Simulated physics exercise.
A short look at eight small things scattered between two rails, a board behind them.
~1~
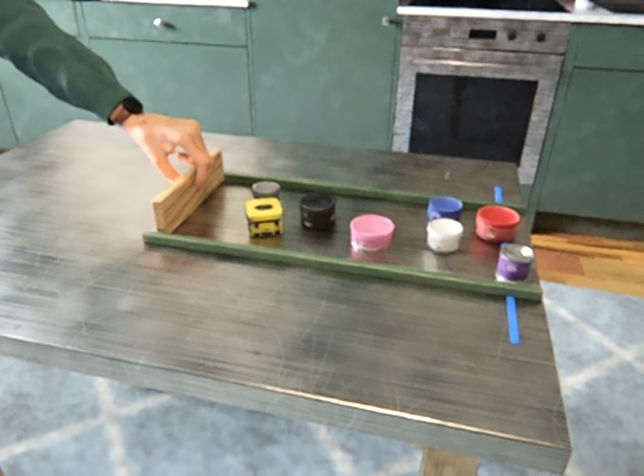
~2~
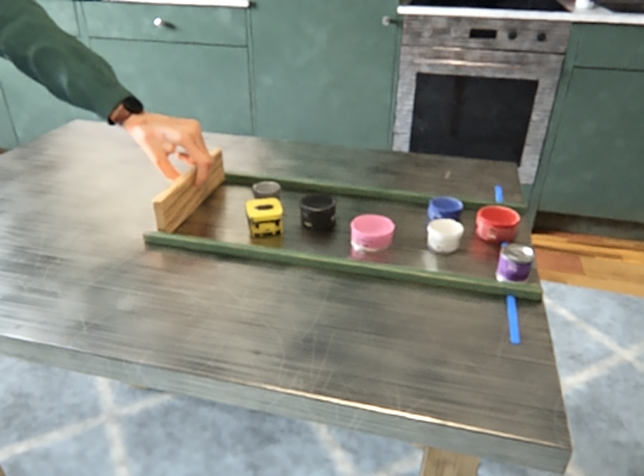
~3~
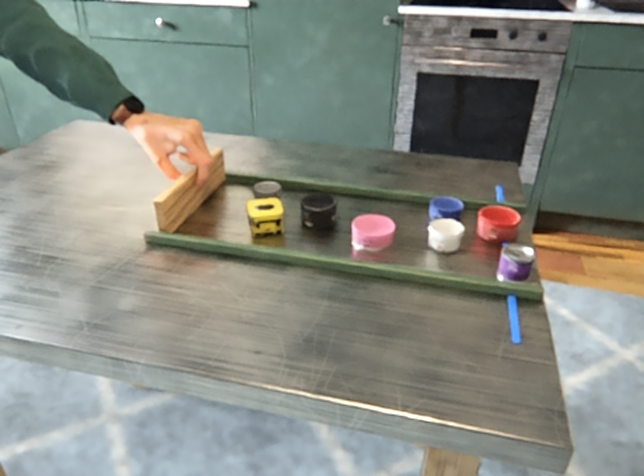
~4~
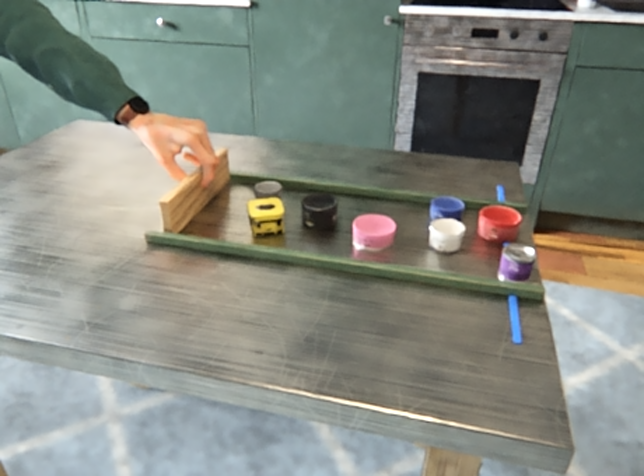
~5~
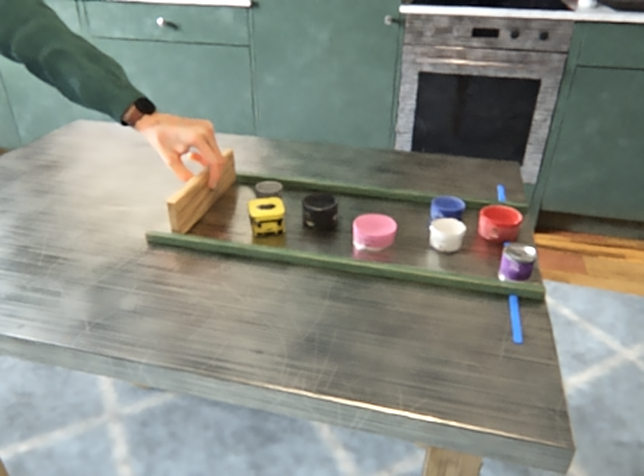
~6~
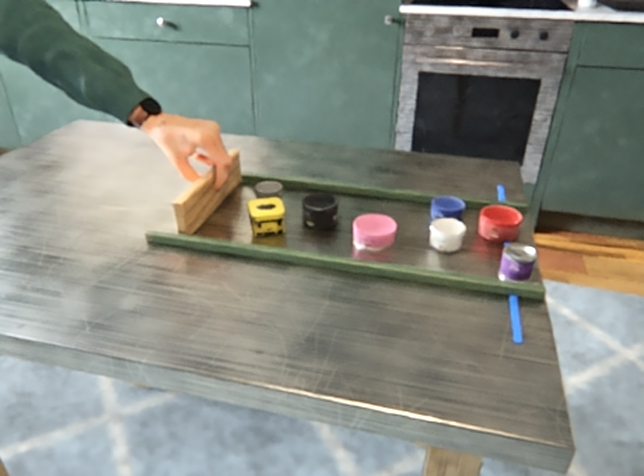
The clip opens on a hand holding a wooden board upright at the left end of two green rails on a table, with small colourful pots and tubs scattered between them. The board barely moves at first, then the hand slides it slightly right, toward the containers, which stay in place.
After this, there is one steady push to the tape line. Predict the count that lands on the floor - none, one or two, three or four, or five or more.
The count on the floor is five or more.
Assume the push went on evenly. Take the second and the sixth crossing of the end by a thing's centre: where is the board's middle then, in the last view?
I'd say close to (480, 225), and after that close to (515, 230).
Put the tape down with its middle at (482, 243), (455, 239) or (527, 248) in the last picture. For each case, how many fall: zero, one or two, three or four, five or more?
In order of the three spots, it's 1 or 2, then either one or two, then five or more.
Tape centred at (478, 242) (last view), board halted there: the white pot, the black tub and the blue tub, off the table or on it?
The white pot topples down; the black tub stays put; the blue tub stays put.
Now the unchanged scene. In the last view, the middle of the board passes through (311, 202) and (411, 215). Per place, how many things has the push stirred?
Up to then 3, and up to the other point 6.
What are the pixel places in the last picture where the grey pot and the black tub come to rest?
(522, 223) and (529, 238), roughly.
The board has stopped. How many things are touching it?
That would be 3 of them.
A little later, none off yet; purple tin at rest near (517, 264); red tub at rest near (500, 223); white pot at rest near (447, 236).
Next, none off yet; purple tin at rest near (517, 264); red tub at rest near (500, 223); white pot shifted about its own width near (468, 237).
Later still, none off yet; purple tin shifted a little near (530, 269); red tub shifted a little near (512, 226); white pot tilted a little near (550, 243).
When it is over, the number that fall off is five or more; down, pink pot, blue tub, white pot, red tub and purple tin.
